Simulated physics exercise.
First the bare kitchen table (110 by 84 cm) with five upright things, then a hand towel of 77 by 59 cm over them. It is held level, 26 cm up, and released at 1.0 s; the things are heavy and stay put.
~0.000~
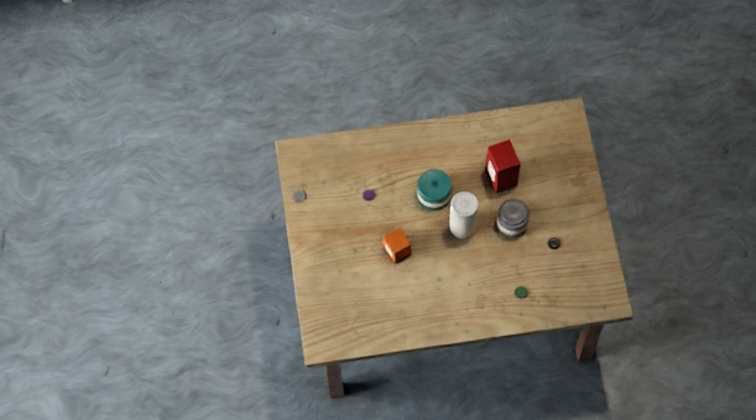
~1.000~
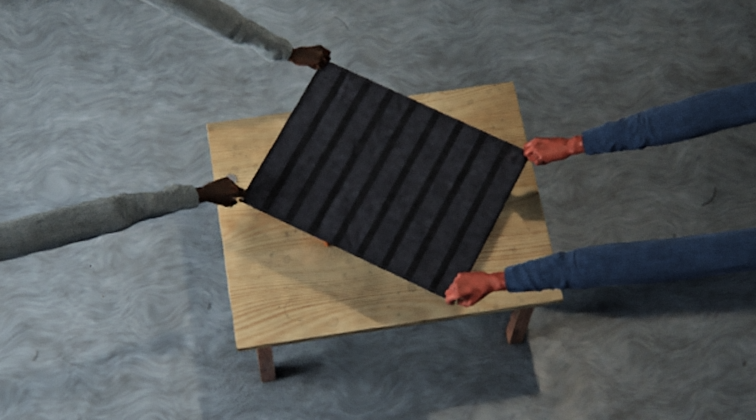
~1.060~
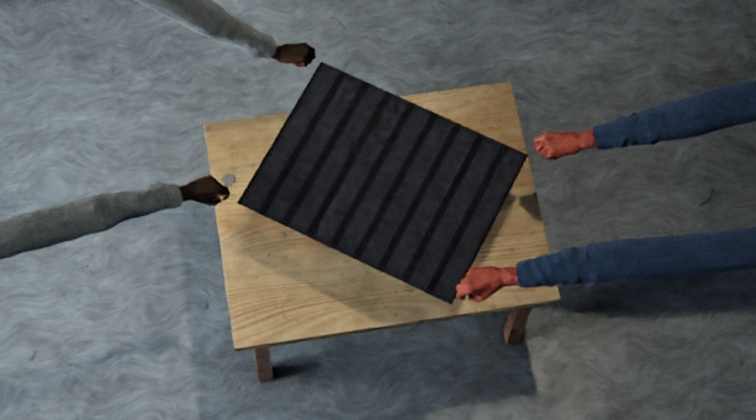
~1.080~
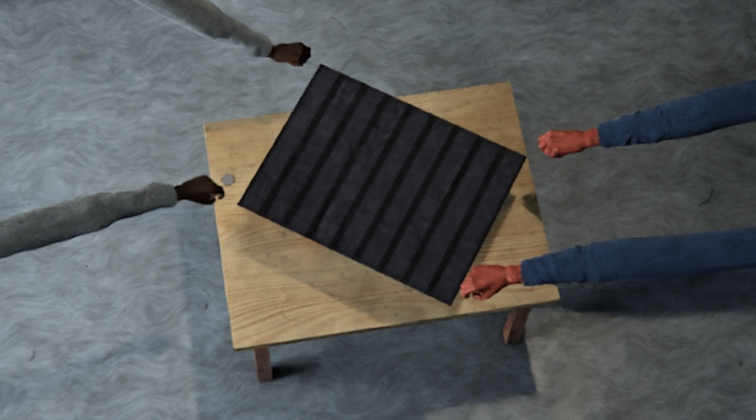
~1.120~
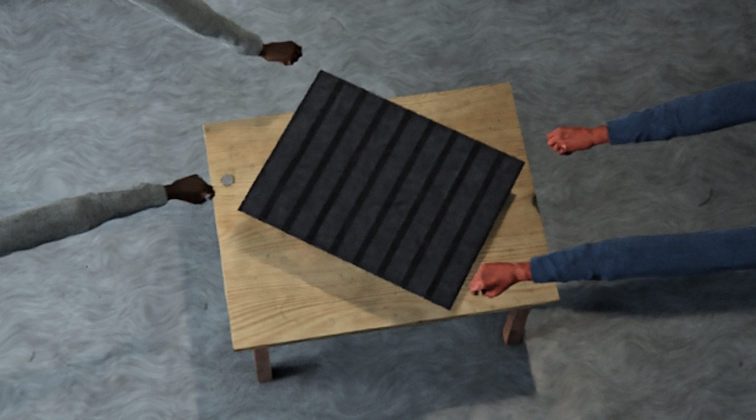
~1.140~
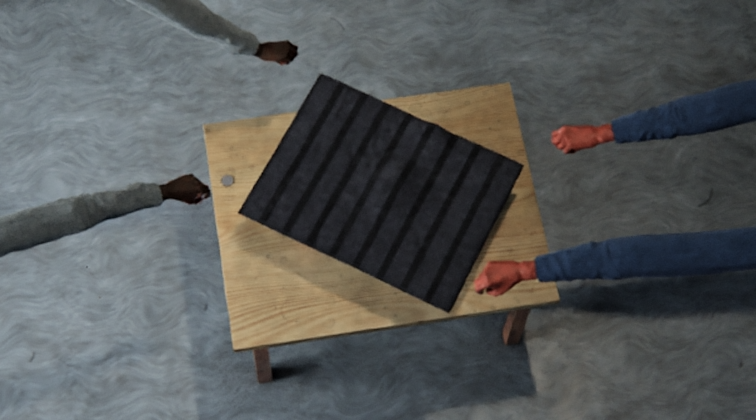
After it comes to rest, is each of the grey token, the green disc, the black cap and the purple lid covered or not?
Result: Grey token remains in the open, green disc vanishes under it, black cap stays uncovered, purple lid gets covered.
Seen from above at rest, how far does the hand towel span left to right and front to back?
About 82 cm by 80 cm.
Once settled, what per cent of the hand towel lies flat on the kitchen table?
Some 25 per cent of it.
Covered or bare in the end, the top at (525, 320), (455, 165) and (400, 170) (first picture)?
In that order: Free, covered, under it.
At 1.3 s, 20 % of it is down, spanning 78 by 79 cm, above purple lid, green disc.
At 1.5 s, 20 % of it is down, spanning 81 by 80 cm, above purple lid, green disc.
At 1.7 s, 25 % of it is down, spanning 82 by 80 cm, above purple lid, green disc.
At 1.9 s, 25 % of it is down, spanning 82 by 80 cm, above purple lid, green disc.
At 2.7 s, 25 % of it is down, spanning 82 by 80 cm, above purple lid, green disc.
